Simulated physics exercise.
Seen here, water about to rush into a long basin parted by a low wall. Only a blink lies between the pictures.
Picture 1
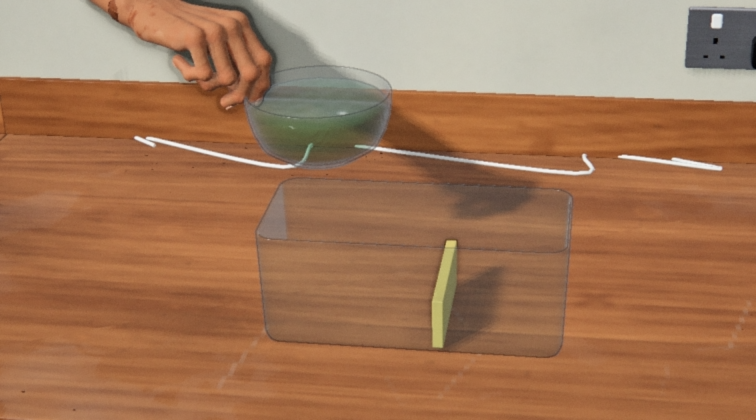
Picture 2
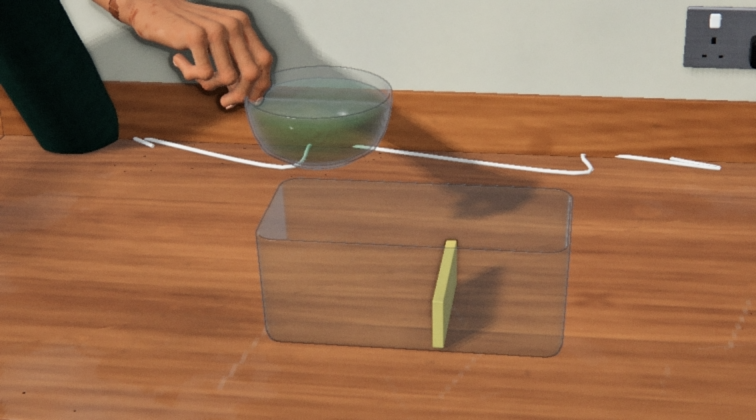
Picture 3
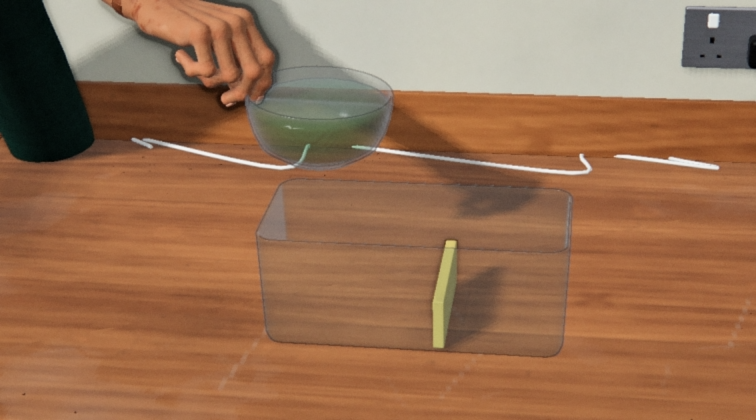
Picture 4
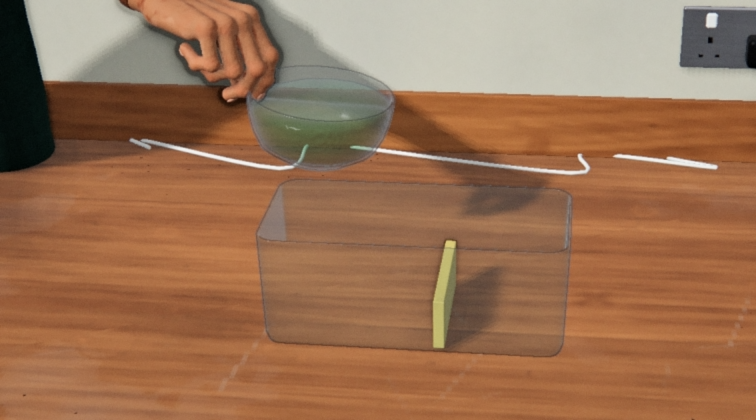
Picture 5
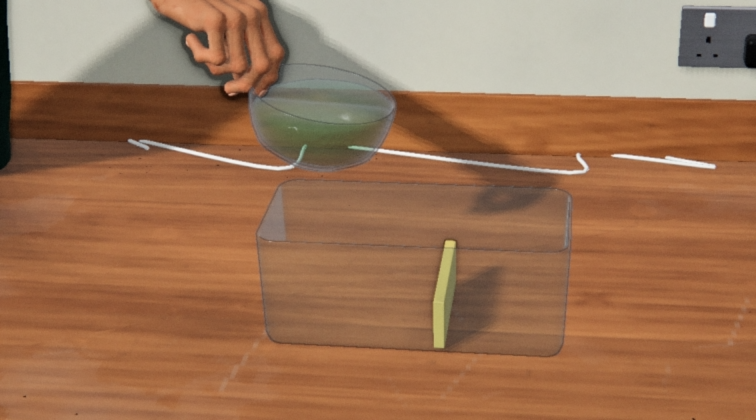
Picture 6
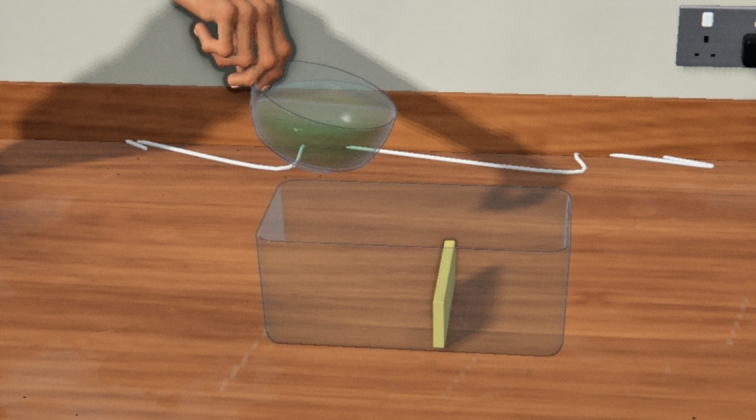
A hand at upper left holds a clear bowl of greenish water above a wooden worktop, seen from slightly above, with a pale wall and a socket behind. Below the bowl sits a long transparent basin with a low yellow divider inside, and white lines mark the back. The hand gradually tilts the bowl rightward, while a dark green object slides in at left and back out, and the view shifts very slightly.
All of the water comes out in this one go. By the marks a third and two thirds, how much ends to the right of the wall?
In the end from a third to two thirds is right of the wall.
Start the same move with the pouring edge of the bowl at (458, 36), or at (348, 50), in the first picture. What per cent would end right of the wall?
In turn 85 and 10 in a hundred.
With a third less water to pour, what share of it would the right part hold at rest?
It comes to 25 per cent or so.
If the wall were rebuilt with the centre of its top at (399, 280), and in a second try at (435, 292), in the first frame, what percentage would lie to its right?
About 85 and 60 per cent.
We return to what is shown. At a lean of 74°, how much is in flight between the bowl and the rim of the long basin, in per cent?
Near 35 %.
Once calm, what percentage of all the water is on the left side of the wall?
About 50 per cent.
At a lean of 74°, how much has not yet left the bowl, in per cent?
Near 35 %.
A moment on, the bowl is tipped part way and 36 per cent is still to pour, 9 is left of the wall and 22 right of it.
Next, the bowl is tipped on its side and 4 per cent is still to pour, 44 is left of the wall and 49 right of it.
Then the bowl is tipped on its side and 0 per cent is still to pour, 51 is left of the wall and 48 right of it.
Later the bowl is tipped on its side and 0 per cent is still to pour, 51 is left of the wall and 48 right of it.
Finally, 51 per cent lies left of the wall, 48 right of it and 0 outside.
